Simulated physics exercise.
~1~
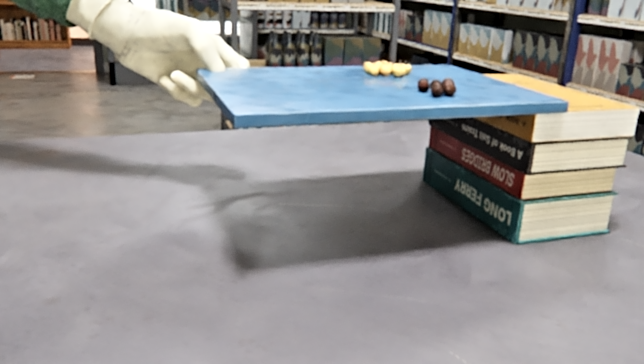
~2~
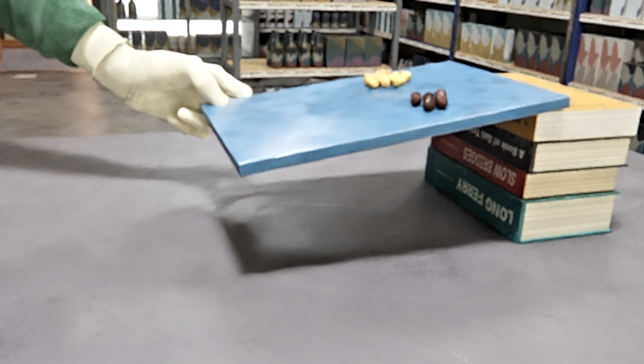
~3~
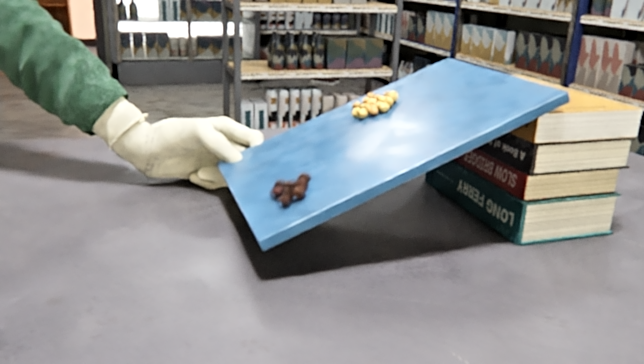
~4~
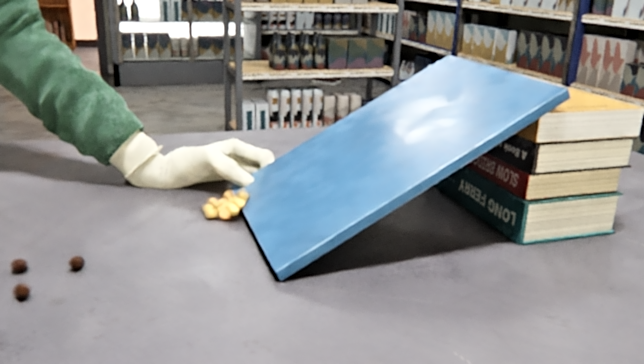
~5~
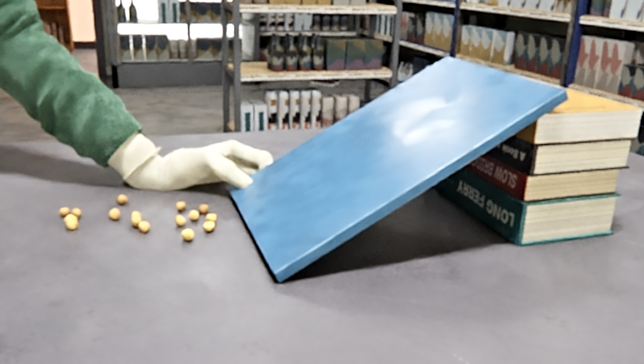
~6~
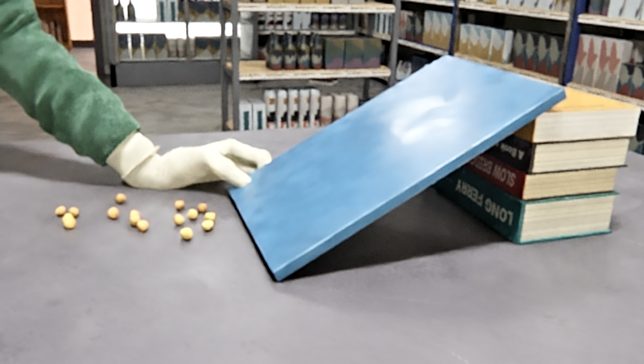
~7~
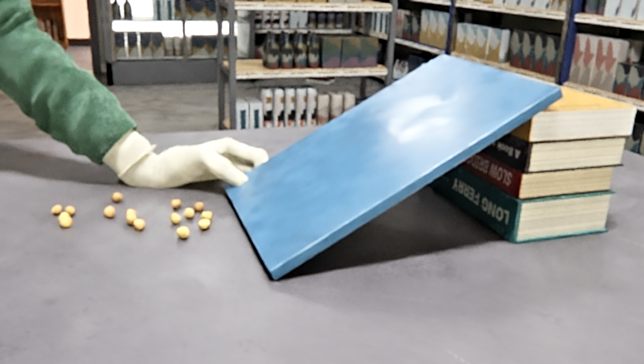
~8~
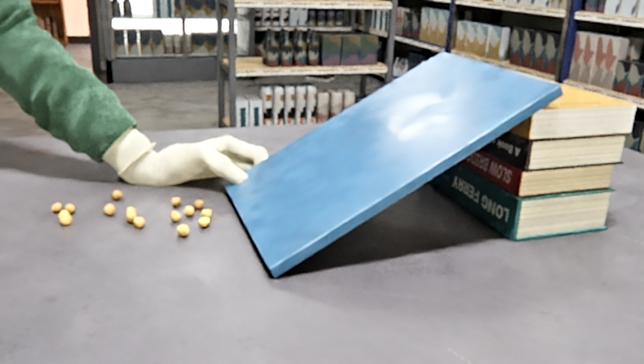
To begin with, a gloved hand in a green sleeve holds one end of a blue board, whose other end rests on a stack of books, with a few dark brown balls and a cluster of yellowish ones on top. The hand lowers its end, and the board tilts down to the left. The dark balls slide down first, while the yellow cluster follows later. As the board's edge reaches the table, the dark ones roll far left and leave view. The yellow ones spill off, scatter near the hand, and stop there, the board still leaning on the books.
